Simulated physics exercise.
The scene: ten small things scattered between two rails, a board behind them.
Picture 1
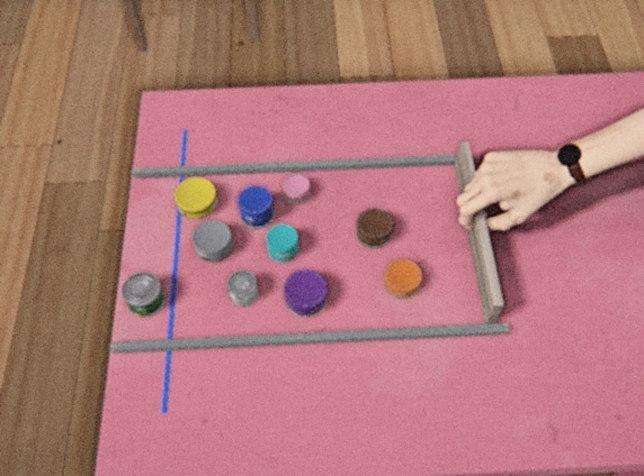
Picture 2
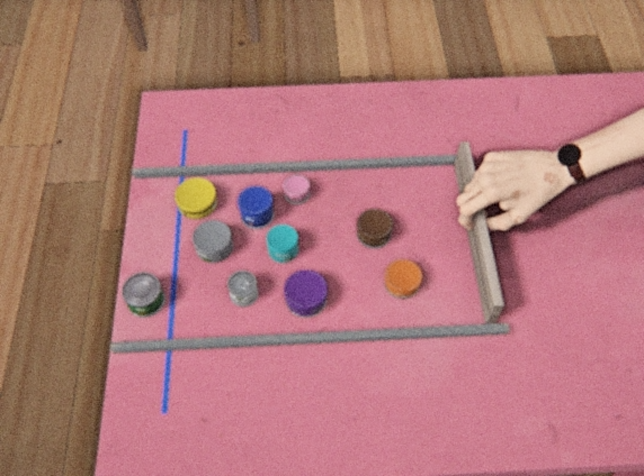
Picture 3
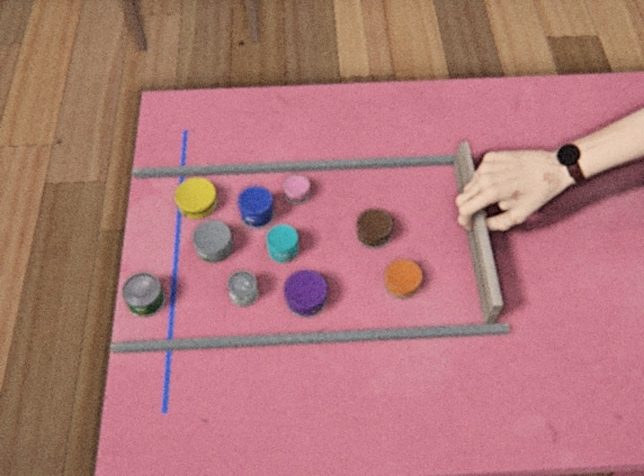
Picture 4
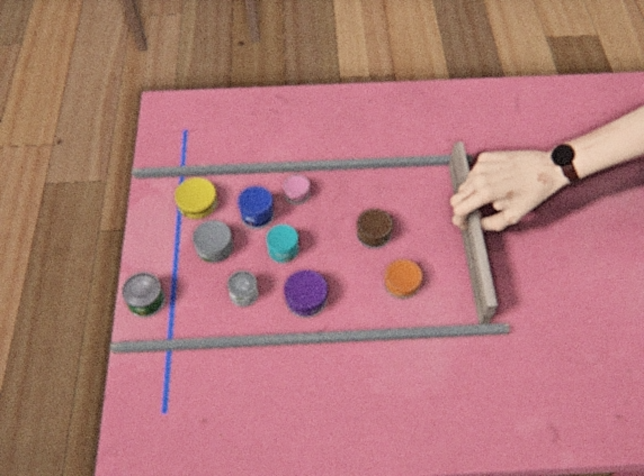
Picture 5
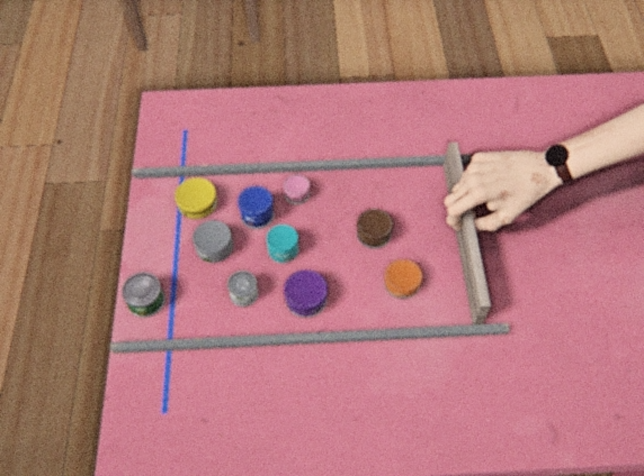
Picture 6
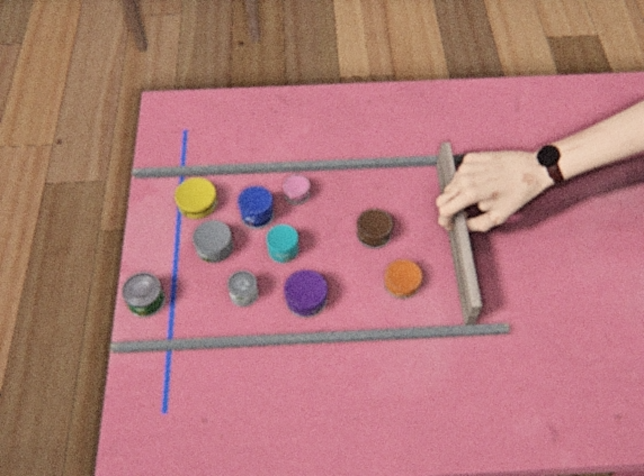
On a pink tabletop above a wooden floor, small round pots in various colours sit scattered between two grey rails, near a blue line at the left. A hand wearing a dark watch rests on a board at the right, then slides it slightly leftward while the pots stay still.
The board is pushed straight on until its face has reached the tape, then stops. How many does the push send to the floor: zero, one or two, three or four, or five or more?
Outcome: The number that fall off is one or two.
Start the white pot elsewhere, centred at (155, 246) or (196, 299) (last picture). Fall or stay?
The white pot drops off; survives.
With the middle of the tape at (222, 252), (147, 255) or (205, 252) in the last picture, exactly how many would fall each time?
In that order 0, 5 and 0.
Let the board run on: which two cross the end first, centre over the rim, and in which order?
They are the green pot, the grey tub.
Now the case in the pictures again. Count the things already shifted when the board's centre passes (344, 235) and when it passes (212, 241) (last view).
3 and 10.
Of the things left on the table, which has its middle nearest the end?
The grey tub ends nearest.
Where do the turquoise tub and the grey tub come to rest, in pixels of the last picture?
First (136, 259), then (122, 232).
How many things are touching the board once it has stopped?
It touches 5.
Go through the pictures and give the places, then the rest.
The first frame shows green pot (143, 295); yellow tub (196, 198); grey tub (213, 242); board (477, 229); tape (176, 254).
The second frame shows yellow tub (197, 199); white pot (243, 289).
The third frame shows grey tub (213, 242); orange pot (403, 279).
The fourth frame shows green pot (143, 295); blue pot (256, 208).
The fifth frame shows yellow tub (197, 199); turquoise tub (283, 244).
The sixth frame shows green pot (143, 295); yellow tub (197, 199); grey tub (213, 242); board (457, 230); tape (176, 254).
Soon after, none off yet; green pot at rest near (143, 295); yellow tub at rest near (197, 199); grey tub at rest near (213, 242).
By the end, the number that fall off is one or two; fallen, green pot.
